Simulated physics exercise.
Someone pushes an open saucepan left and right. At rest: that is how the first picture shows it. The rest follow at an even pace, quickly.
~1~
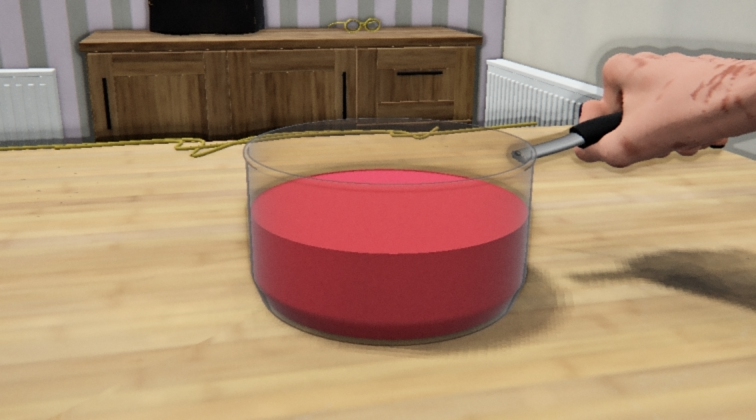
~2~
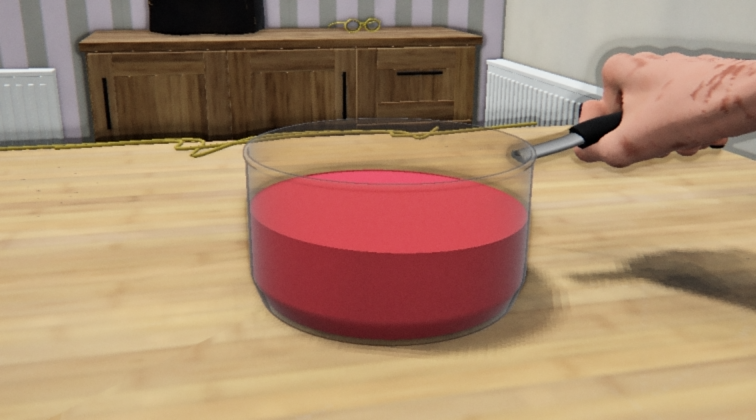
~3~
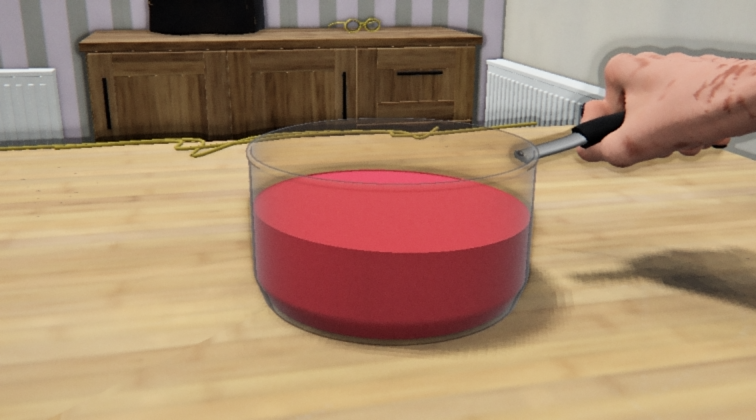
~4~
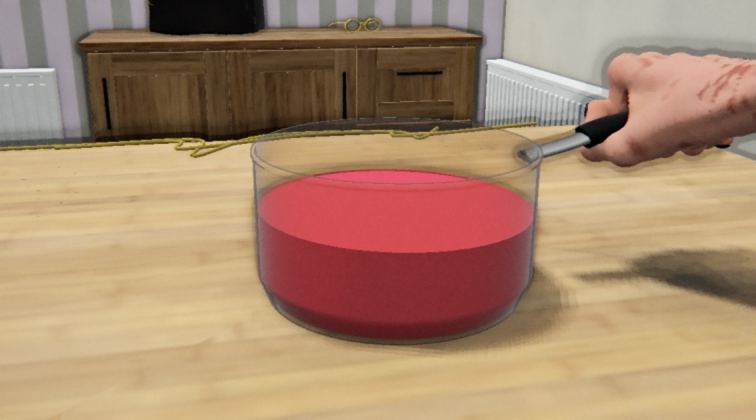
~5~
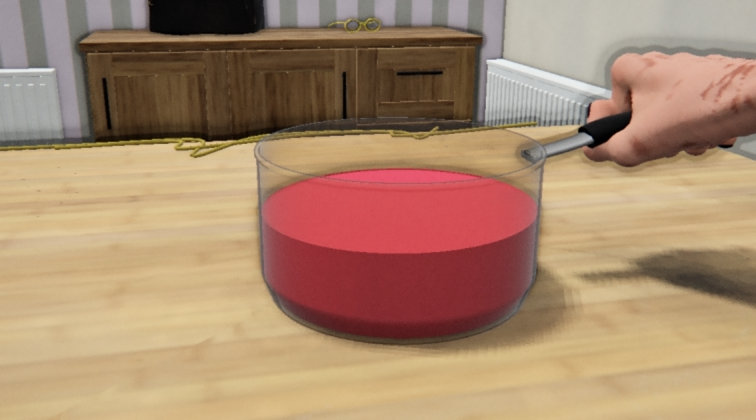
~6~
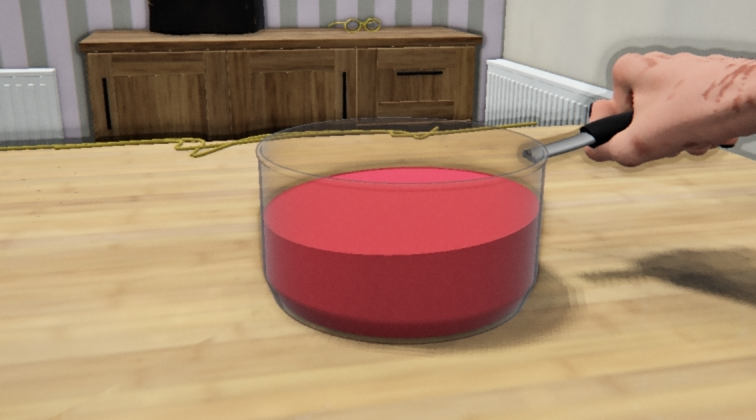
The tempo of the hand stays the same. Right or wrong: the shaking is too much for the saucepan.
Wrong.
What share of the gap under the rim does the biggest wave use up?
Reading: 20 per cent.
Soon after, the highest wave so far stays far below the rim.
In the end, the highest wave so far stays far below the rim; nothing has left it.
